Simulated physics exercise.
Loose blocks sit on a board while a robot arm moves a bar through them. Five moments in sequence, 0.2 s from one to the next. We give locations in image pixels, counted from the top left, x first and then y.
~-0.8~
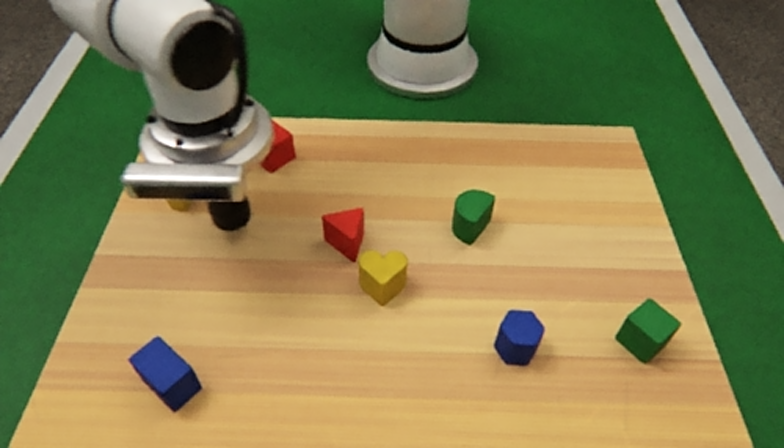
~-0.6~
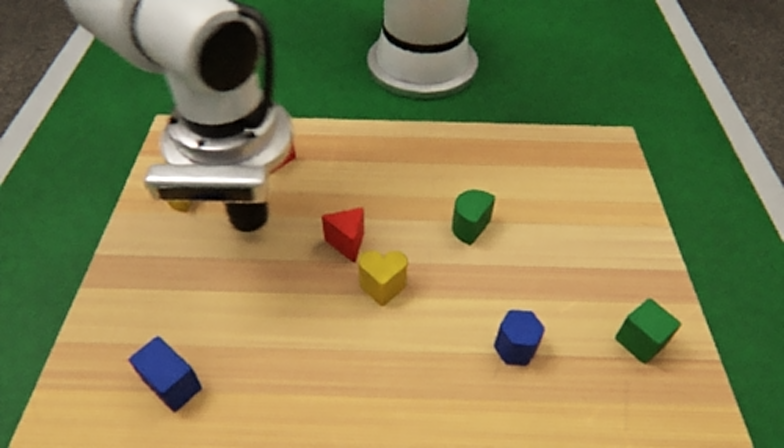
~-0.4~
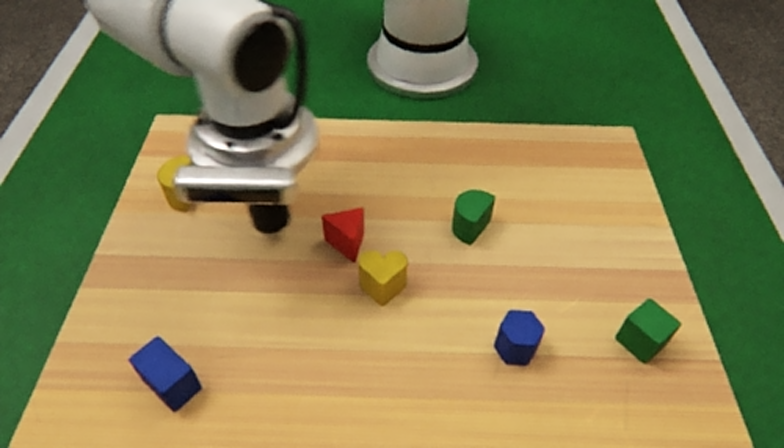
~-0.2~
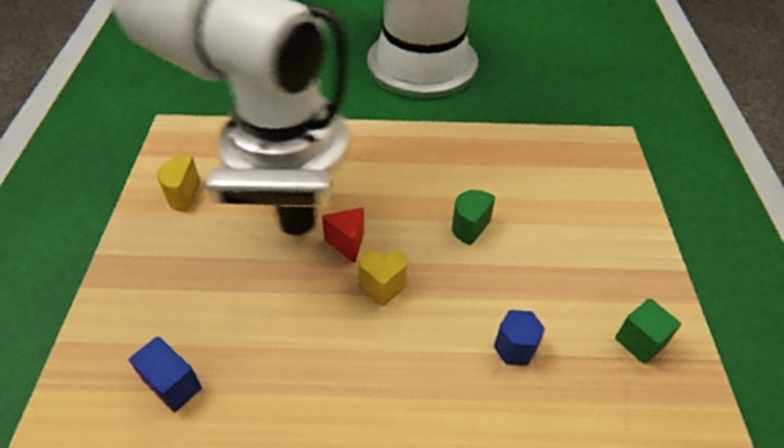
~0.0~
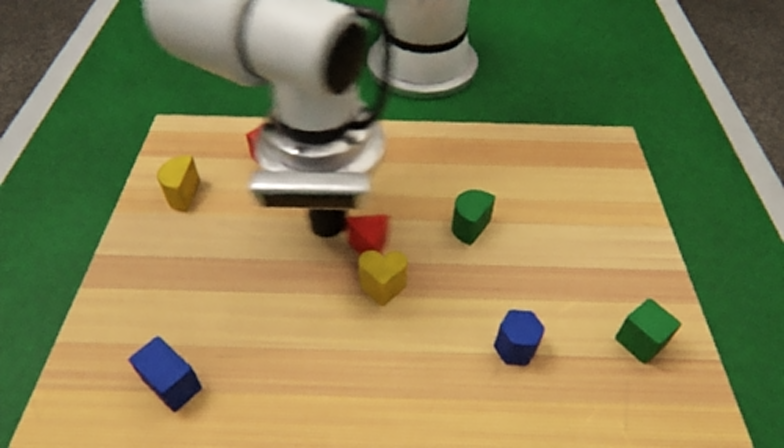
On a wooden board, a robot arm moves right and nudges a red triangular block.
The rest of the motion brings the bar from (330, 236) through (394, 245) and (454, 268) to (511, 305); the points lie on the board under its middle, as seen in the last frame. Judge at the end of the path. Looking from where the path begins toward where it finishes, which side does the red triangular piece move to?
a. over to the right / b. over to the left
Choice a: Over to the right.
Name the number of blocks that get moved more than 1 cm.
By the end of the path, one block has moved more than about a centimetre.
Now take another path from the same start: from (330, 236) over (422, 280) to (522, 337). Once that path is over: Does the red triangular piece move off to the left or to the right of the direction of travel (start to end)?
Well, taking the path from its start to its end as straight ahead, the red triangular piece moves to the left.
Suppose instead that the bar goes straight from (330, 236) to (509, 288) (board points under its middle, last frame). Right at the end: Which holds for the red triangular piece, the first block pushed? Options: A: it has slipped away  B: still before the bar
B: Still before the bar.
On the path given first. One third of the way, bar (394, 234); red triangular piece (420, 242), turned 65° clockwise; yellow heart (389, 267), turned 25° clockwise.
Two thirds of the way, bar (456, 257); red triangular piece (469, 274); yellow heart (389, 267), turned 25° clockwise.
At the end, bar (514, 294); red triangular piece (490, 301), turned 165° clockwise; yellow heart (389, 267), turned 25° clockwise; blue six-sided block unmoved.
